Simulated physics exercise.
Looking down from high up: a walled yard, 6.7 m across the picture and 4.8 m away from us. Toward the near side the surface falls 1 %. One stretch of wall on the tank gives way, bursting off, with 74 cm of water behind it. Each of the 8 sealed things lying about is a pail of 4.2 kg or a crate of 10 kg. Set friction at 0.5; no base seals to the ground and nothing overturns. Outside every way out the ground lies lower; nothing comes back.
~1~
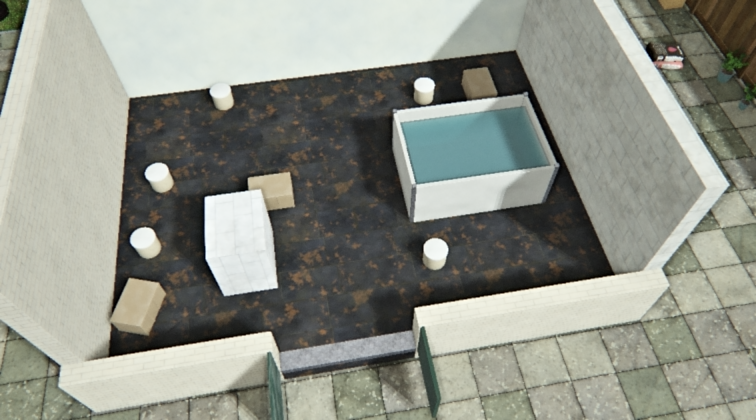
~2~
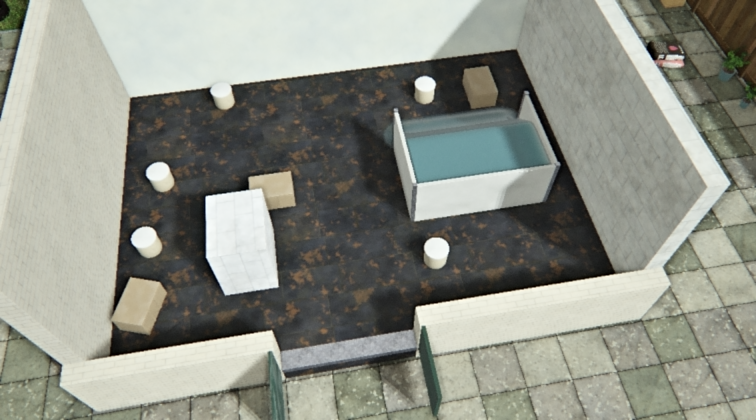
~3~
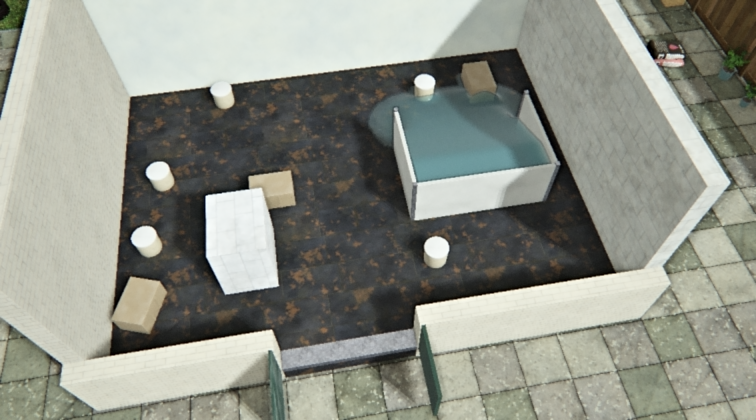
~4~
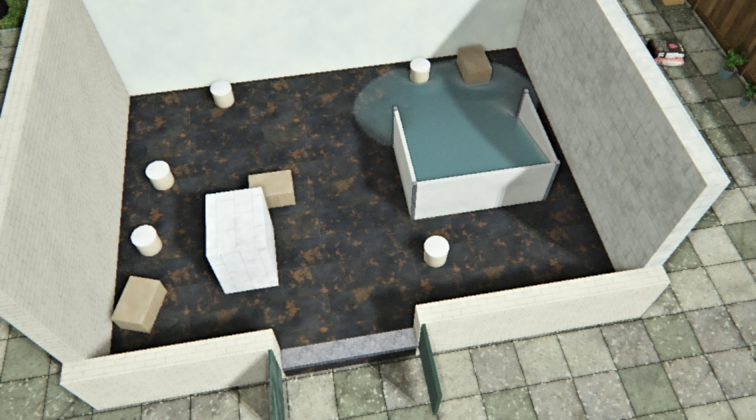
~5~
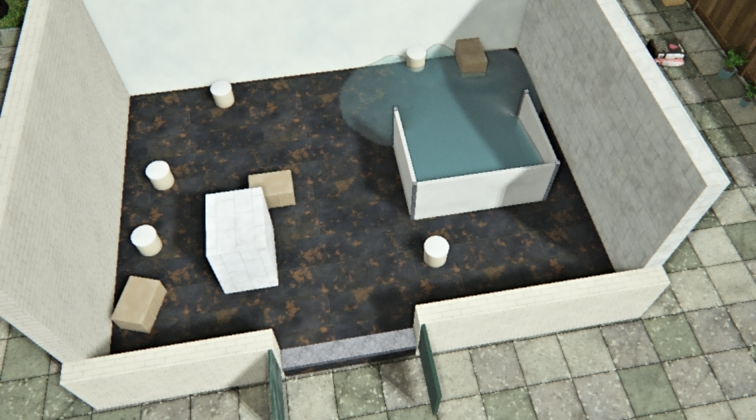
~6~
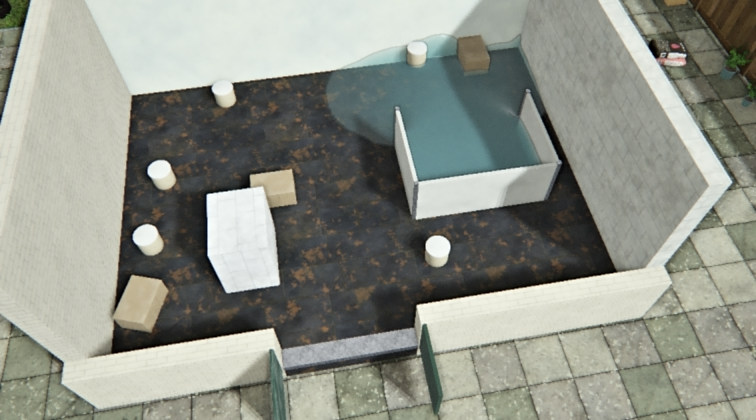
The clip shows a walled yard from above, where the far side of a water-filled tank gives way and water spreads across the dark floor toward the back wall, pushing a nearby white pail and brown crate backward.
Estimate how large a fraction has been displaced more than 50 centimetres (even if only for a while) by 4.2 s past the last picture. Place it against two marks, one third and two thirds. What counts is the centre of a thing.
In the upper range.
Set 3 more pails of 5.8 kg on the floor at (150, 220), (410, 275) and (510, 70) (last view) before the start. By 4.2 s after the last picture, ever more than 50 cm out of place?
So it's gets above, then stays below, then gets above.
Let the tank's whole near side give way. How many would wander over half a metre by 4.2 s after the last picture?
That gives 4 of them.
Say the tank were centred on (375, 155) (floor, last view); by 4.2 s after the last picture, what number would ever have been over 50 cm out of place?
6.
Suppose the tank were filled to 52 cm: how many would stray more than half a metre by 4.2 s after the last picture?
Then the count would be 5.
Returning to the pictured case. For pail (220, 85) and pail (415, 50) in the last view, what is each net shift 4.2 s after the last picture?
300 cm and 450 cm.
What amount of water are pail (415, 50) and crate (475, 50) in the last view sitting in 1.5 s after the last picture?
Depth approx. 15 cm / 28 cm.
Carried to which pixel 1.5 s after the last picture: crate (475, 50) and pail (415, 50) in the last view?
Around (508, 61) and (341, 87).
Then, 0.4 s after the last picture 2 of 8 are over 50 cm from their spots; 2 afloat.
Then, 1.5 s after the last picture 2 of 8 are over 50 cm from their spots; 2 afloat.
Then, 2.8 s after the last picture 4 of 8 are over 50 cm from their spots; 3 afloat.
Then, 4.2 s after the last picture 6 of 8 are over 50 cm from their spots, and 6 have been at some point; 6 afloat.
